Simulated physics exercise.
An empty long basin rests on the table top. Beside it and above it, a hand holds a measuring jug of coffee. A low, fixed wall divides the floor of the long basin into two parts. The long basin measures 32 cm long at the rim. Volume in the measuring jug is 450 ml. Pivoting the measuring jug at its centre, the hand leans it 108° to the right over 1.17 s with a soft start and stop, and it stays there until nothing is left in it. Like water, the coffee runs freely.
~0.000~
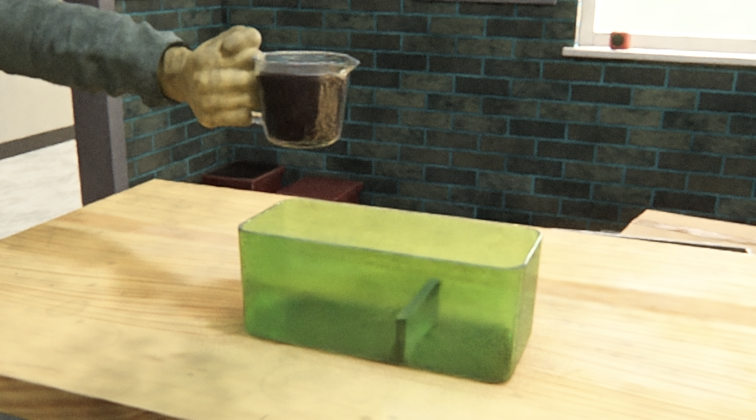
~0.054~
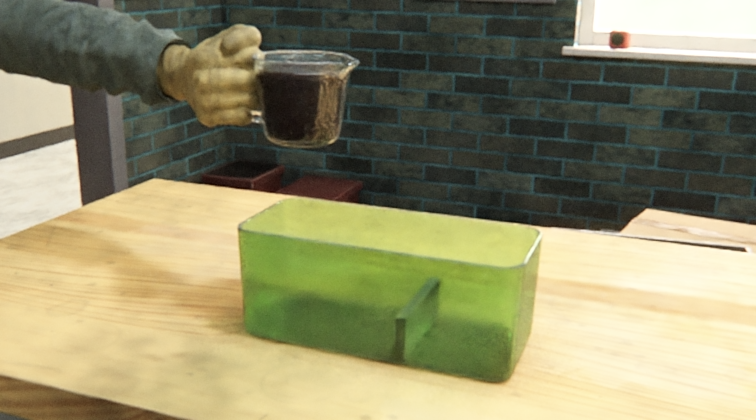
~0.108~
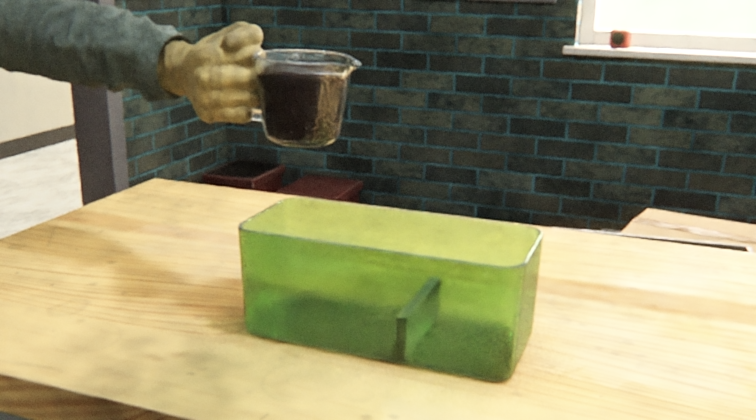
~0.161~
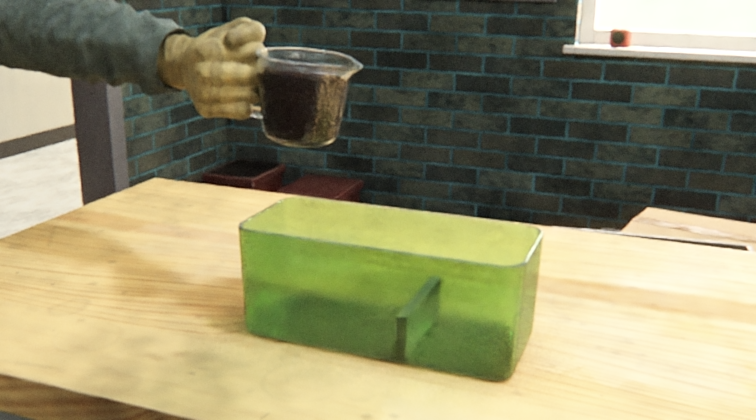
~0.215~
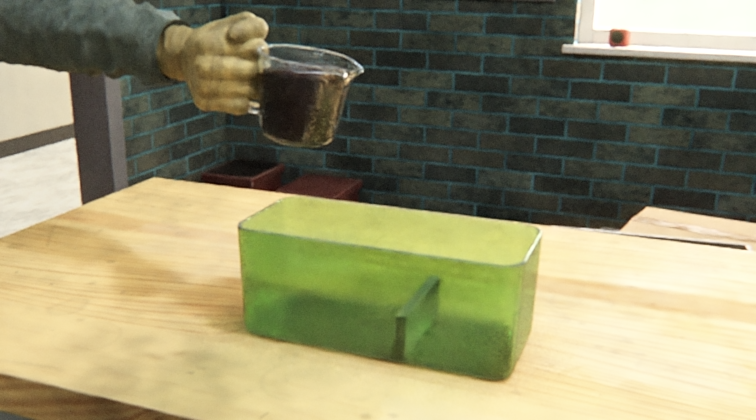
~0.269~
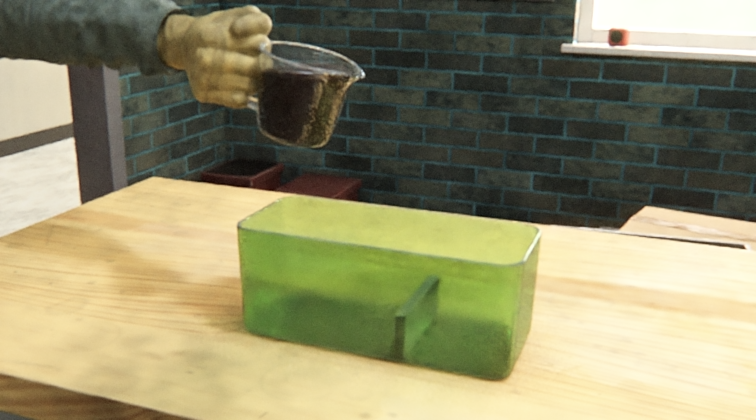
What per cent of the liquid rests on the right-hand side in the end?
24 percent.
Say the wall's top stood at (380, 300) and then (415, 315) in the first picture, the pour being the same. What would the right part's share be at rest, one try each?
In order, 85 and 45 per cent.
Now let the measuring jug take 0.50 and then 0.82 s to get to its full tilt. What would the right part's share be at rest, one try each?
Respectively about 10 and 15 percent.
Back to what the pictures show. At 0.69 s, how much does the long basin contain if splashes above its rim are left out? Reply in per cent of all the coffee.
Roughly 14 per cent.
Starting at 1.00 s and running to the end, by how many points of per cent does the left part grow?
Roughly 18 percent.
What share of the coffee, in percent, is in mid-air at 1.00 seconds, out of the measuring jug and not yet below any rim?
12 per cent or so.
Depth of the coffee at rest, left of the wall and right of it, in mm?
The left side settles near 14 mm and the right side near 8 mm.
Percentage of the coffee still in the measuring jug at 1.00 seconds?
10 per cent or thereabouts.
Then, 0.69 s in, the tilt is 69° and 63 per cent is still to pour, 8 is left of the wall and 5 right of it.
Then, 1.00 s in, the tilt is 102° and 9 per cent is still to pour, 56 is left of the wall and 23 right of it.
Then, 1.32 s in, the tilt is 108° and 0 per cent is still to pour, 75 is left of the wall and 24 right of it.
Then, 1.67 s in, the tilt is 108° and 0 per cent is still to pour, 75 is left of the wall and 24 right of it.
Finally, 75 per cent lies left of the wall, 24 right of it and 1 outside.
